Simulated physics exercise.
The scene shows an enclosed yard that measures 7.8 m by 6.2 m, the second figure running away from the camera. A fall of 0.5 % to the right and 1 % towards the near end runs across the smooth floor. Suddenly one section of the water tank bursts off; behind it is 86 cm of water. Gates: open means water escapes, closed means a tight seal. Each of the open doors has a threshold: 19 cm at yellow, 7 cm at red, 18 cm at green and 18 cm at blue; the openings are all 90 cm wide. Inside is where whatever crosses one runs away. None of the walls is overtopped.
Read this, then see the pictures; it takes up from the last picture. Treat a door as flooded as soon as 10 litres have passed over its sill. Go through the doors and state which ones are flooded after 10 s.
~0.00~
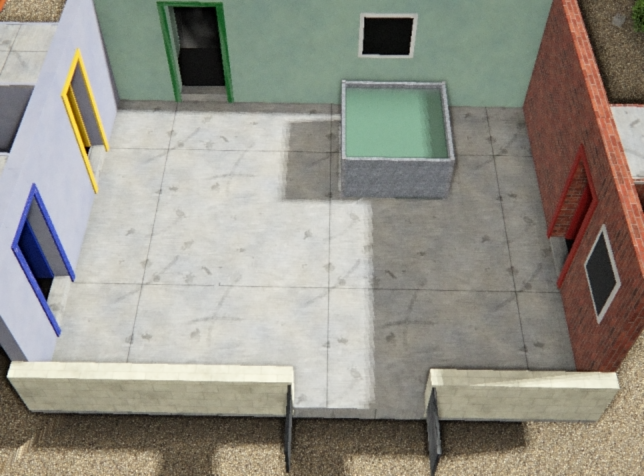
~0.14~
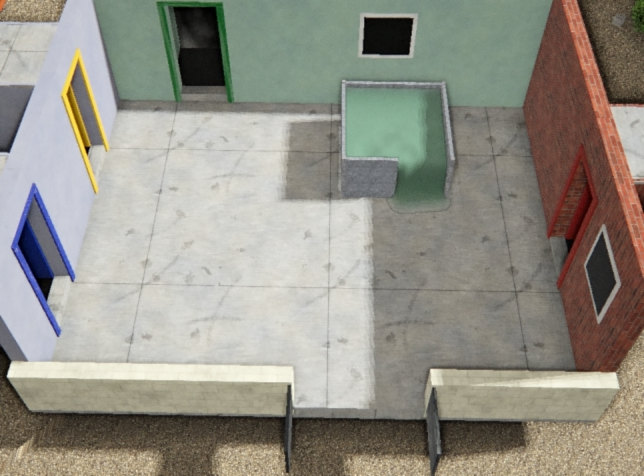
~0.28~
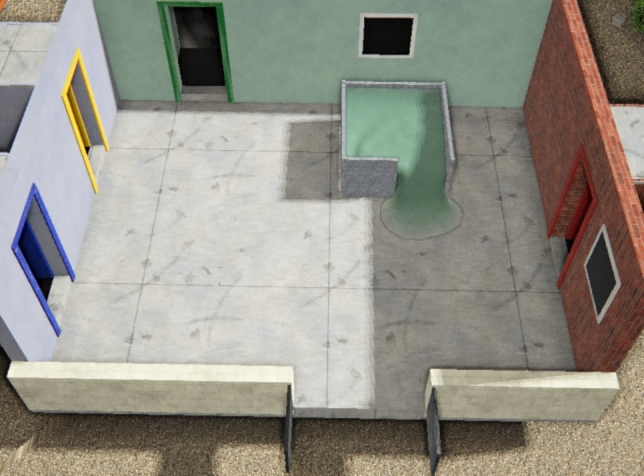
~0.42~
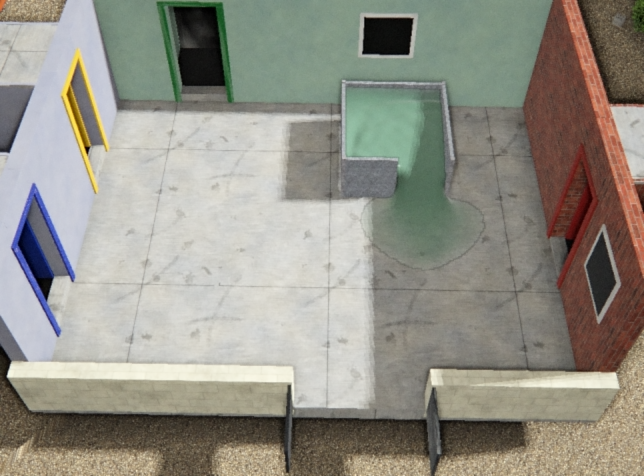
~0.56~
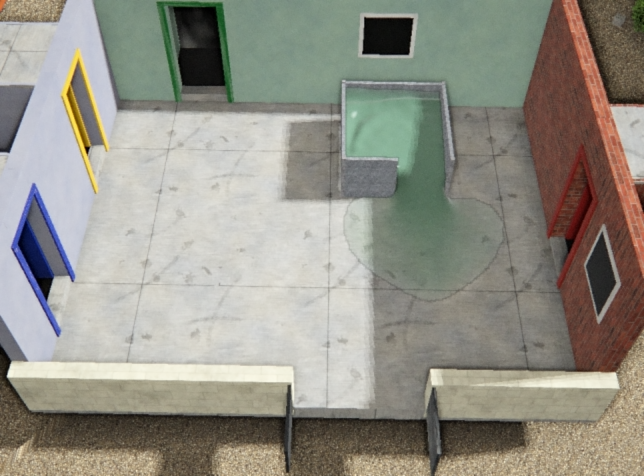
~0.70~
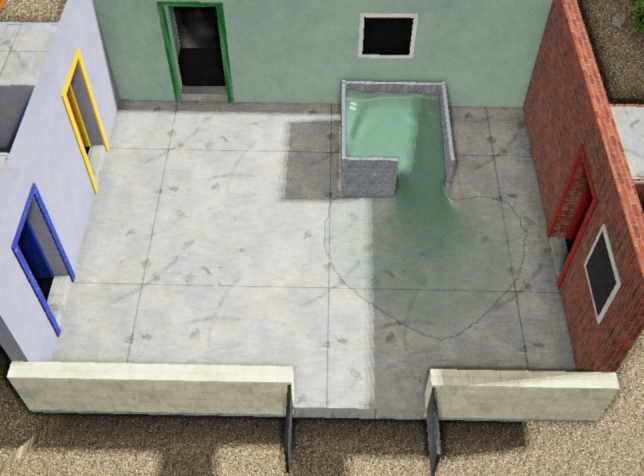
The yellow door will not let too much through; the red door will let too much through; the green door will not let too much through; the blue door will not let too much through.
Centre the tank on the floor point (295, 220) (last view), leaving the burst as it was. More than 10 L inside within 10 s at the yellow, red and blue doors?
Yellow: Within limit; red: Within limit; blue: Within limit.
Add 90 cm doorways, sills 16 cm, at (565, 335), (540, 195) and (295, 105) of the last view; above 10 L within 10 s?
The first one exceeds it, the second one doesn't reach it, and the third one doesn't reach it.
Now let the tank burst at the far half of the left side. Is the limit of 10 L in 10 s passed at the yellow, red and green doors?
Door yellow goes beyond, door red stays within, door green stays within.
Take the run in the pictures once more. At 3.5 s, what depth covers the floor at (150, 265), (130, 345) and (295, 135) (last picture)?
Approximately 0, 1 and 0 centimetres, going through them in turn.
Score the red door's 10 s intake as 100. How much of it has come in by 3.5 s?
45 per cent, roughly.
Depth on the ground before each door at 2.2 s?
You'd get yellow at 0 cm, red at 11 cm, green at 0 cm, and blue at 0 cm.
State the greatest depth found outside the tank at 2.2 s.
I'd say near 46 centimetres.
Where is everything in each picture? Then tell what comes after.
Still water, 86 cm deep, in the water tank at (395, 123), in the first picture.
The front is at (448, 200), 0.5 m from the gap at (420, 184); 0.2 m2 of floor is under water; 86 cm left at the back of the water tank, in the second picture.
The front is at (405, 235), 0.9 m from the gap at (420, 185); 0.9 m2 of floor is under water; 86 cm left at the back of the water tank, in the third picture.
Water pours out at (420, 186) and has run 1.5 m, to (411, 263); typically 8 cm deep outside, 81 cm at the water tank's back, in the fourth picture.
Water pours out at (420, 186) and has run 2.1 m, to (443, 295); typically 6 cm deep outside, 74 cm at the water tank's back, in the fifth picture.
Water pours out at (420, 185) and has run 2.8 m, to (443, 334); typically 4 cm deep outside, 73 cm at the water tank's back, in the sixth picture.
After 1.4 s water covers 30 % of the floor and is deepest (40 cm) near (424, 205); yellow door not reached, red door 14 cm at the sill, 0 L in, green door not reached, blue door not reached.
After 2.2 s water covers 35 % of the floor and is deepest (46 cm) near (563, 397); yellow door not reached, red door 11 cm at the sill, 31 L in, green door not reached, blue door not reached.
After 3.5 s water covers 35 % of the floor and is deepest (24 cm) near (479, 311); yellow door not reached, red door 12 cm at the sill, 45 L in, green door not reached, blue door not reached.
After 6.0 s water covers 50 % of the floor and is deepest (18 cm) near (573, 386); yellow door not reached, red door 11 cm at the sill, 86 L in, green door not reached, blue door 3 cm at the sill, 0 L in.
After 10.0 s water covers 70 % of the floor and is deepest (10 cm) near (477, 395); yellow door 2 cm at the sill, 0 L in, red door 6 cm at the sill, 98 L in, green door not reached, blue door 6 cm at the sill, 0 L in.
